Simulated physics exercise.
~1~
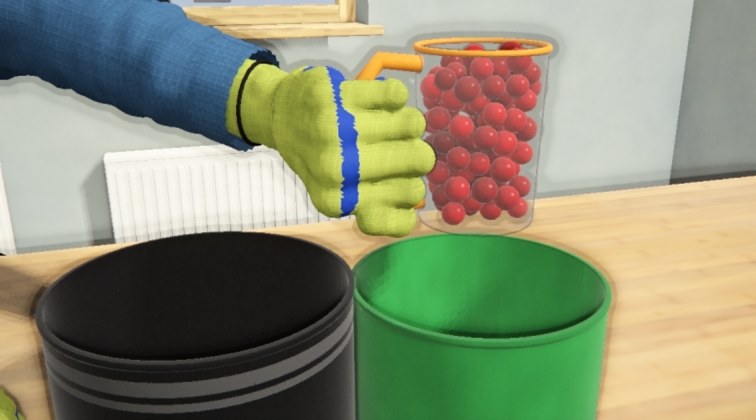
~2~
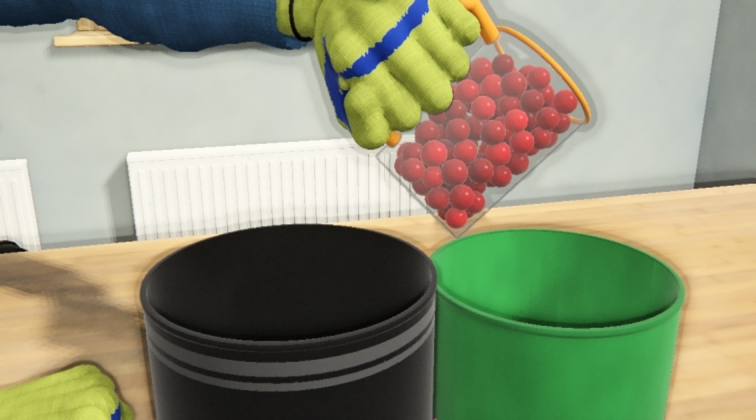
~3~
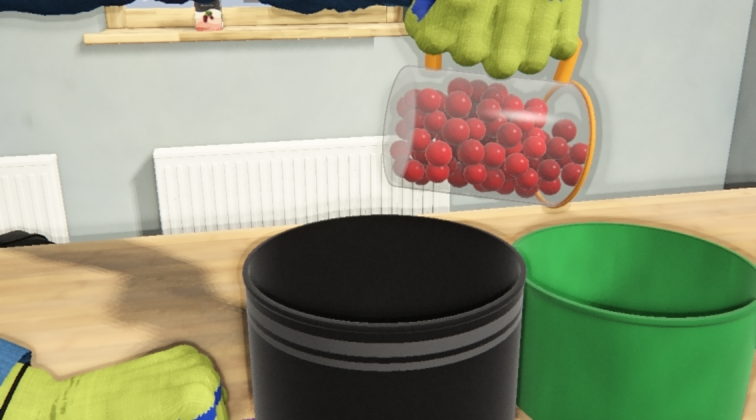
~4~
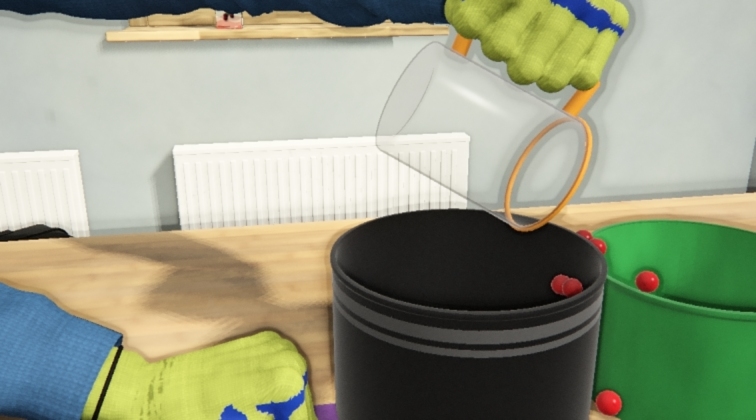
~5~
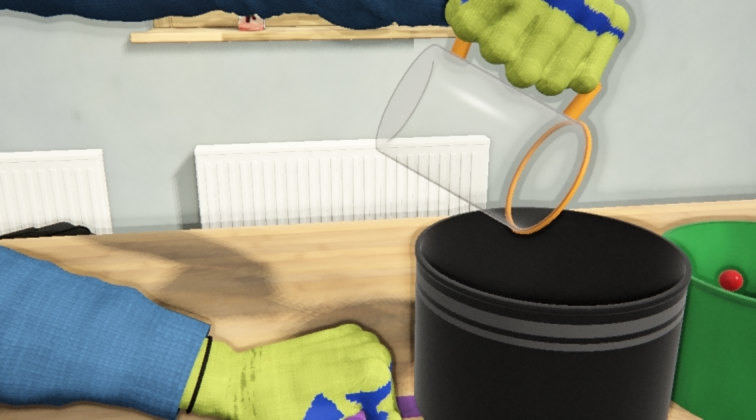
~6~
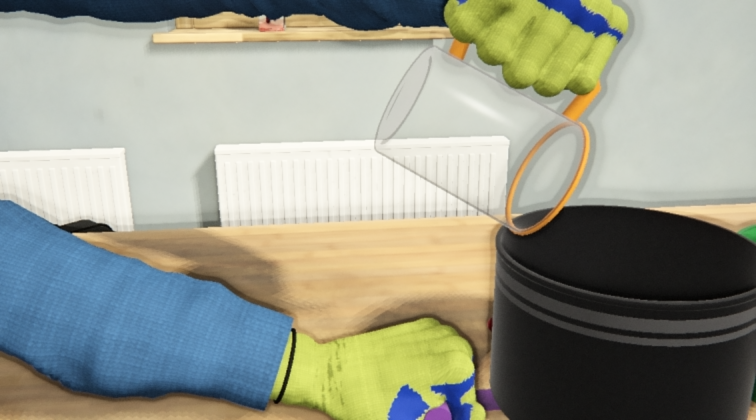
A clear cup with an orange rim, full of red cranberries, is held by a yellow-green gloved hand above a wooden table, seen from slightly above in a grey-walled room with white radiators. Below stand a black pot on the left and a green pot on the right. The cup tips rightward while a second gloved hand, by a purple strip at lower left, moves the pots steadily right. The cranberries pour out, landing in both pots, with a few spilling outside. Finally the empty cup stays tilted mouth-down near the black pot's left rim, the green pot almost out of view.
